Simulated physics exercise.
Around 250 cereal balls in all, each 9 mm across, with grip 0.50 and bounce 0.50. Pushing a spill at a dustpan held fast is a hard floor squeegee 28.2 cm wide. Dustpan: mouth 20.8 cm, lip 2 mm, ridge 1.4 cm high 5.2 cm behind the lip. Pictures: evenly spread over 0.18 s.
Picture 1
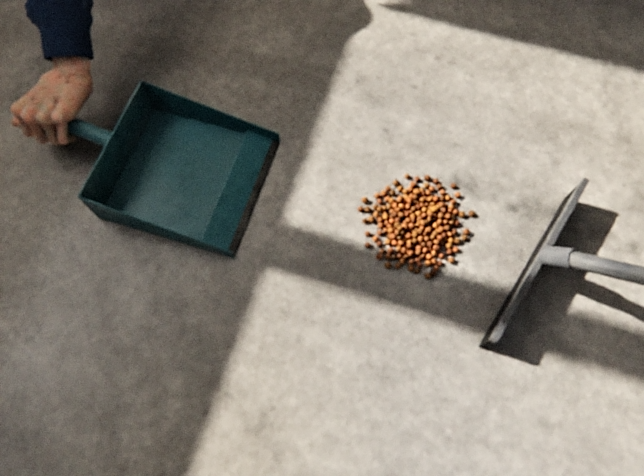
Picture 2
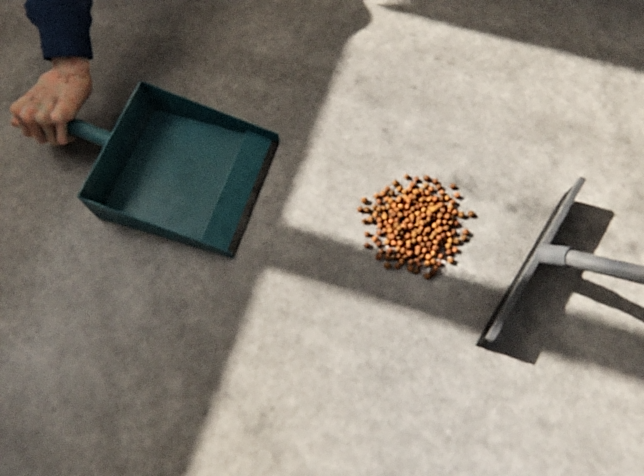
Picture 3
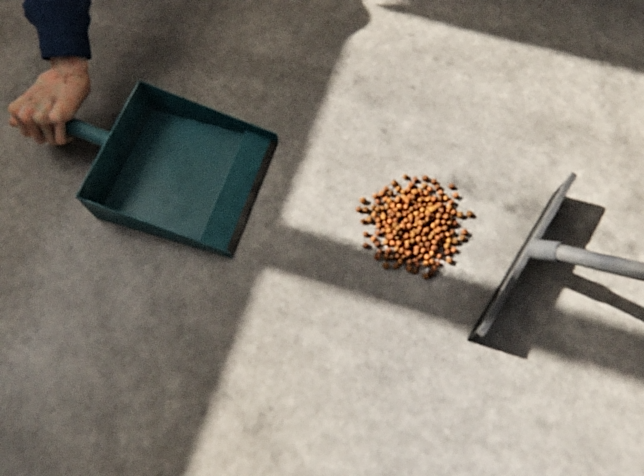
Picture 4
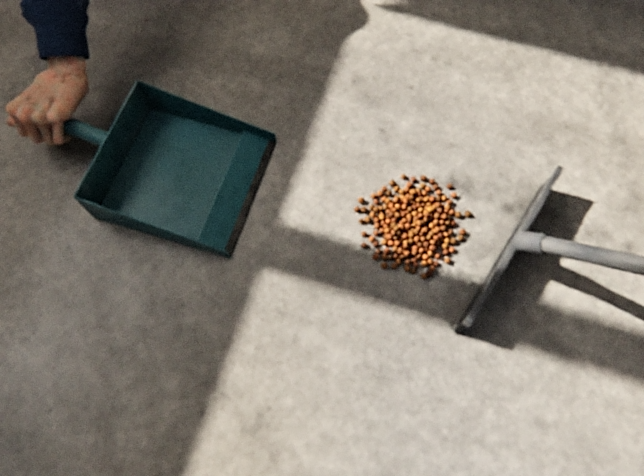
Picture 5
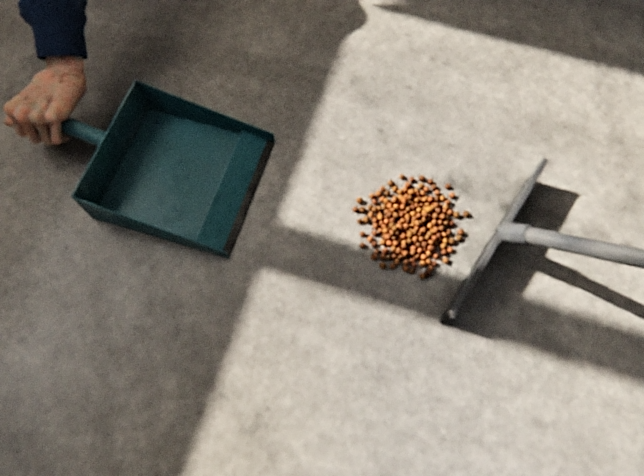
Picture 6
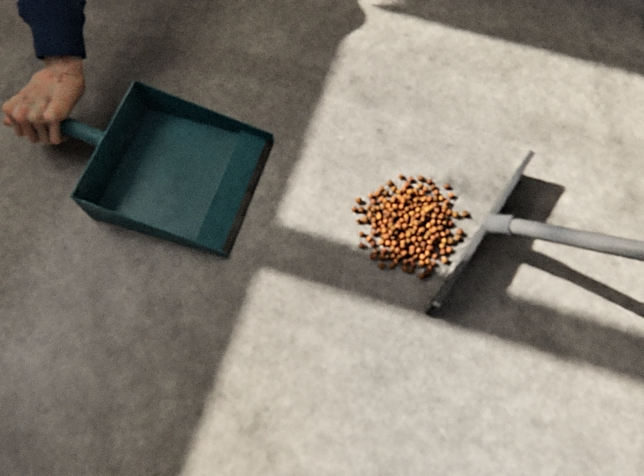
We see a hand holding a teal dustpan still on a sunlit grey floor, left of a pile of small orange-brown balls, while a grey squeegee slides leftward from the right until its blade is beside the pile.
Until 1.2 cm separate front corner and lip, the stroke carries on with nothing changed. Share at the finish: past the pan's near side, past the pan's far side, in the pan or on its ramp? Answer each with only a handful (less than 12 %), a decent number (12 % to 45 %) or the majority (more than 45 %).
Past the pan's near side: Only a handful; past the pan's far side: The majority; in the pan or on its ramp: A decent number.
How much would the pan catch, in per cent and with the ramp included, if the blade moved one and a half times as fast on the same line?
Share: Near 15 %.
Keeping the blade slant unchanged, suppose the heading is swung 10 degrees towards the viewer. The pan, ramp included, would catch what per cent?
I'd put it at close to 15 percent.
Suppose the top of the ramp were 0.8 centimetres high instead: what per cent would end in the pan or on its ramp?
It would be near 20 per cent.
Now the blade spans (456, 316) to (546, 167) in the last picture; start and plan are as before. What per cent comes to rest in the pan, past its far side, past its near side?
Pan 15; far 55; near 0.
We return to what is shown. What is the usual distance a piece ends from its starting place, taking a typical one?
I'd put it near 26 cm.
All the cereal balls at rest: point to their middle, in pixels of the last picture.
Near (280, 132).
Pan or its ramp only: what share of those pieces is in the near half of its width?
Roughly 0 per cent.
Then, 0.27 s after the last picture, middle of the blade 20 cm from the lip; 0 % over the lip, far side 20 %, near side 0 %.
Then, 0.45 s after the last picture, middle of the blade 10 cm from the lip; 0 % over the lip, far side 45 %, near side 0 %.
Then, 0.74 s after the last picture, middle of the blade 6 cm from the lip; 20 % over the lip, far side 55 %, near side 0 %.
In the end, near side 0 %, far side 55 %, pan 20 %, in front of the lip or behind the blade 25 %.
